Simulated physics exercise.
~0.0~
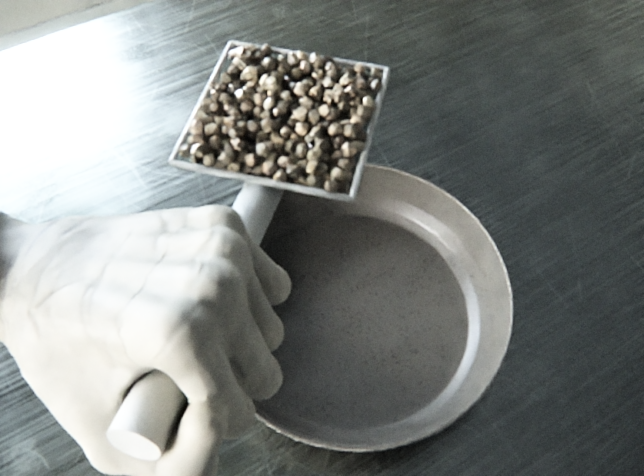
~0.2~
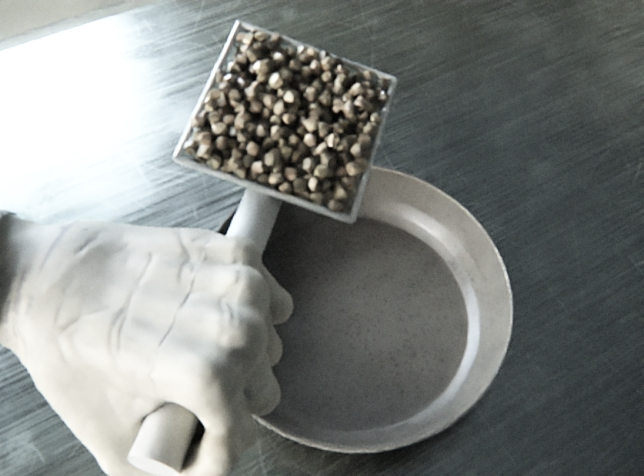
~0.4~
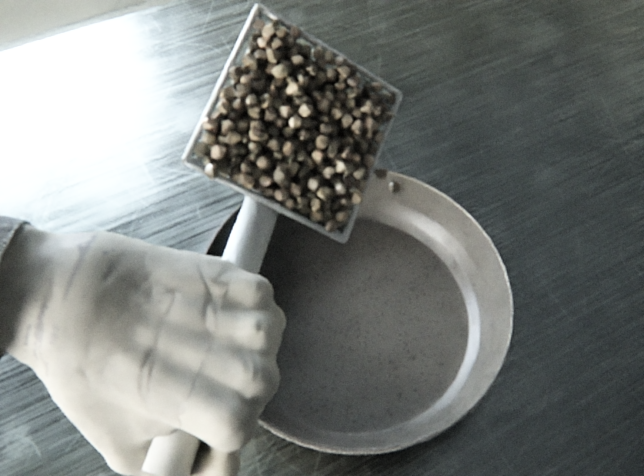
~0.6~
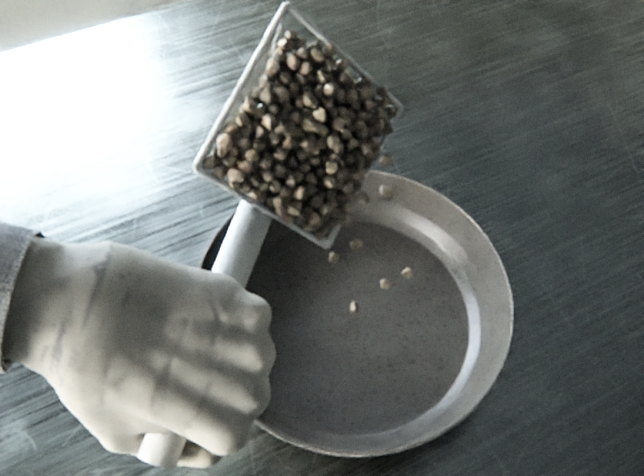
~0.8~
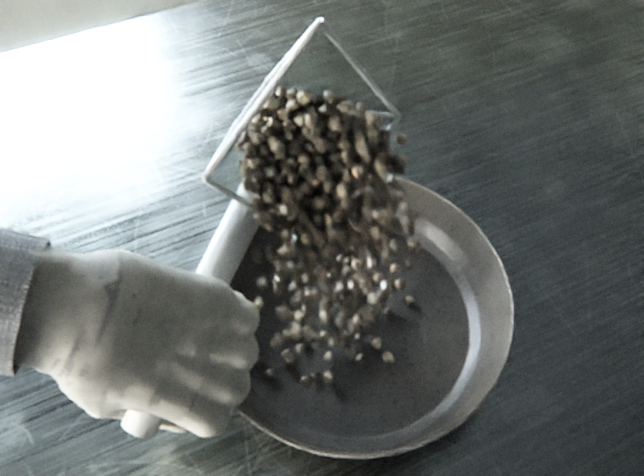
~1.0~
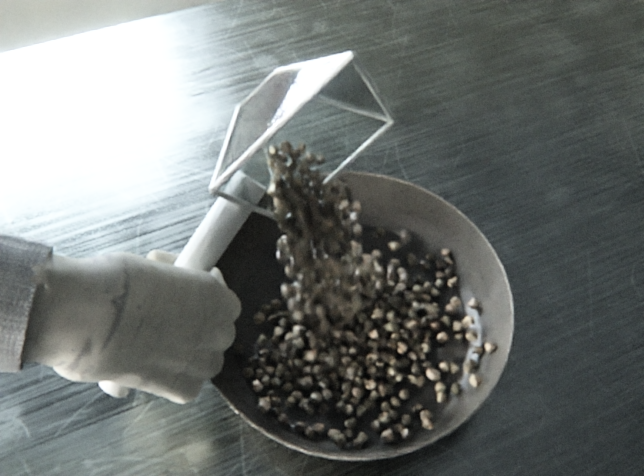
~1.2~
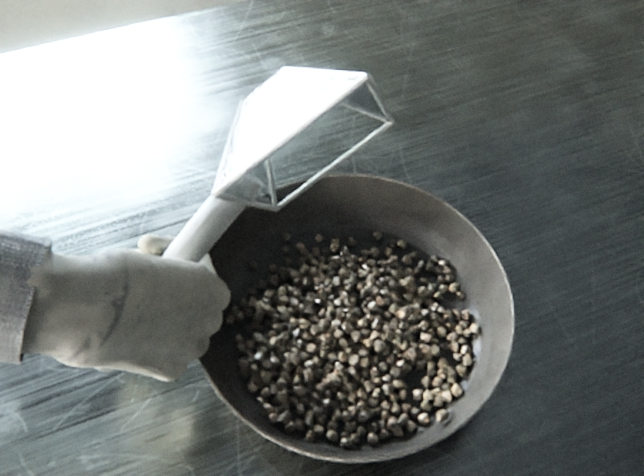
A square, clear-sided scoop heaped with small brown and tan pieces is held by a pale hand above a shallow round grey pan, seen from above on a brushed dark metal surface with bright glare at the upper left. The hand, reaching in from the left, grips the white handle and steadily tips the scoop toward the right. A few pieces drop first, then the load slides out in a thick stream and spreads across the pan. The scoop keeps turning until it is empty and upturned, while the pieces lie in a broad layer covering much of the pan's floor.
